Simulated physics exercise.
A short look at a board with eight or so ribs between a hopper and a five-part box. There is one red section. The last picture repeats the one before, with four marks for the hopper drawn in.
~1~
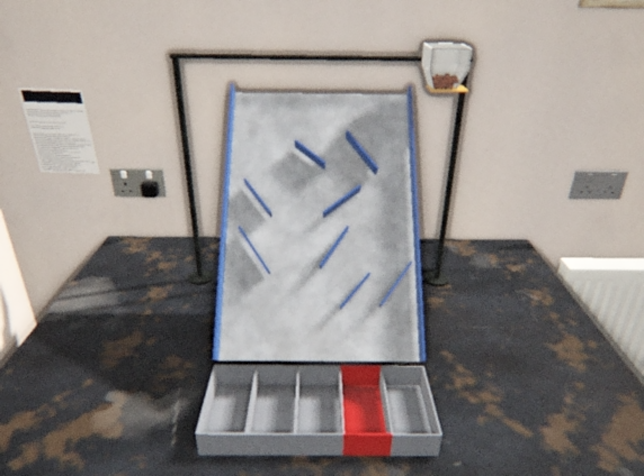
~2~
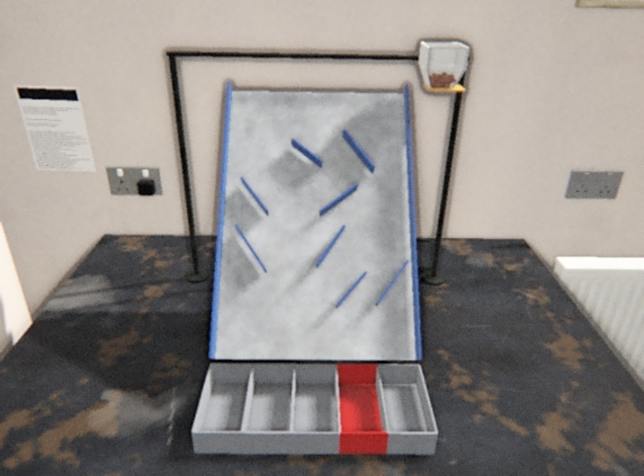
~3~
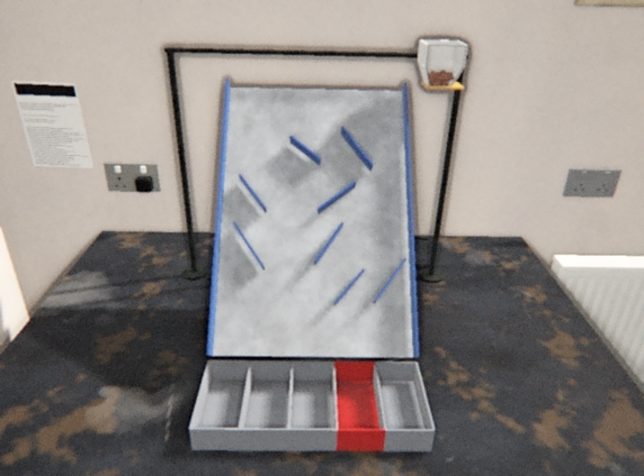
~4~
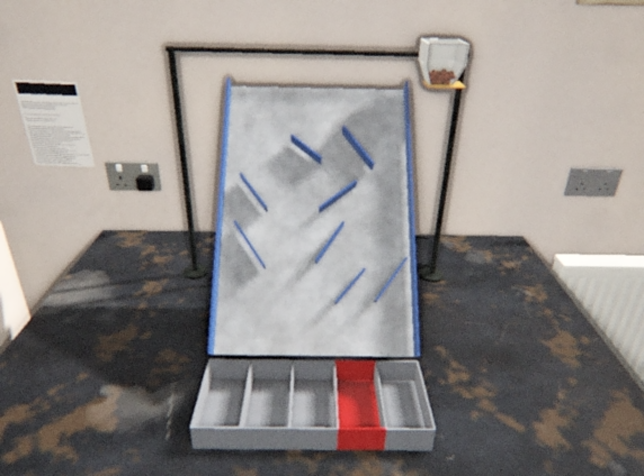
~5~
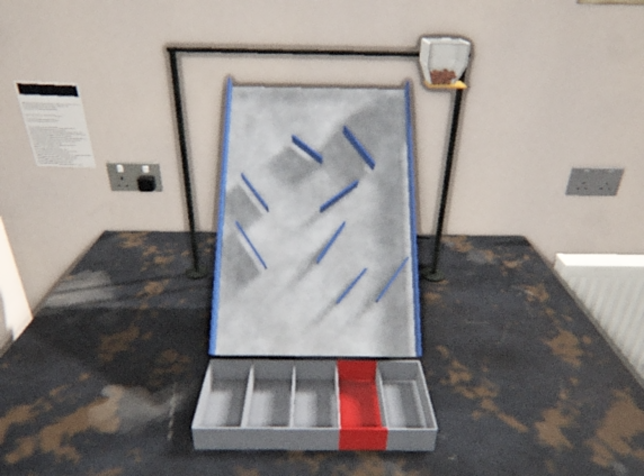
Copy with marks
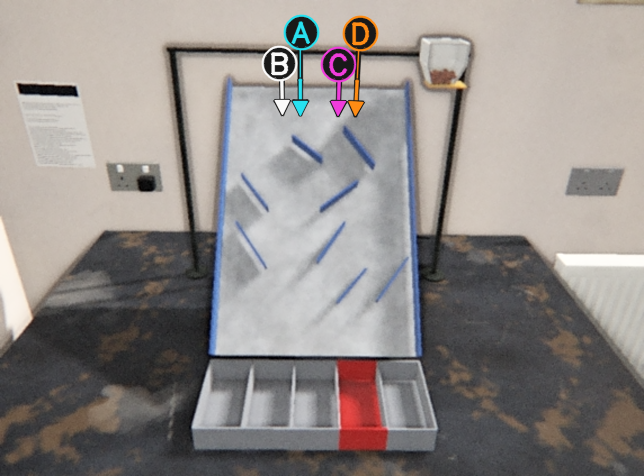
The view shifts very slightly at first, then stays nearly still, while nothing in the scene itself moves. A sloping grey board with blue ribs stands on a dark, worn surface, a small hopper of brown pieces at its upper right and a five-part tray with one red section at its foot.
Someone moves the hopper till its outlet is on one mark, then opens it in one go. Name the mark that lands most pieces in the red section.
I would pick mark D.
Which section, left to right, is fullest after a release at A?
It is the second one.
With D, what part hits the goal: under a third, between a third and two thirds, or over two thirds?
Mark D gives between a third and two thirds.
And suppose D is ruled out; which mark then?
Mark C.
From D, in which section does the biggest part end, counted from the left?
The fourth from the left.
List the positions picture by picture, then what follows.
The first frame shows hopper near (446, 81), clay pellets, door shut.
The second frame shows ribs (292, 138) to (322, 161), (344, 129) to (375, 167), (241, 177) to (267, 211).
The third frame shows ribs (318, 209) to (356, 181), (233, 222) to (263, 266), (315, 261) to (343, 222).
The fourth frame shows ribs (336, 302) to (365, 268), (376, 300) to (407, 257).
The fifth frame shows red section near (363, 438), number 4 of 5 from the left.
On the marked copy, mark A meets the board at (300, 110); mark B meets the board at (282, 109); mark C meets the board at (338, 110); mark D meets the board at (355, 110).
If A is chosen, none at all in the red section, all but a few in other sections, only a few outside the box.
If B is chosen, none at all in the red section, all but a few in other sections, a small share outside the box.
If C is chosen, a small share in the red section, the bulk in other sections, a small share held on the board.
If D is chosen, close to half in the red section, close to a third in other sections, a small share held on the board.
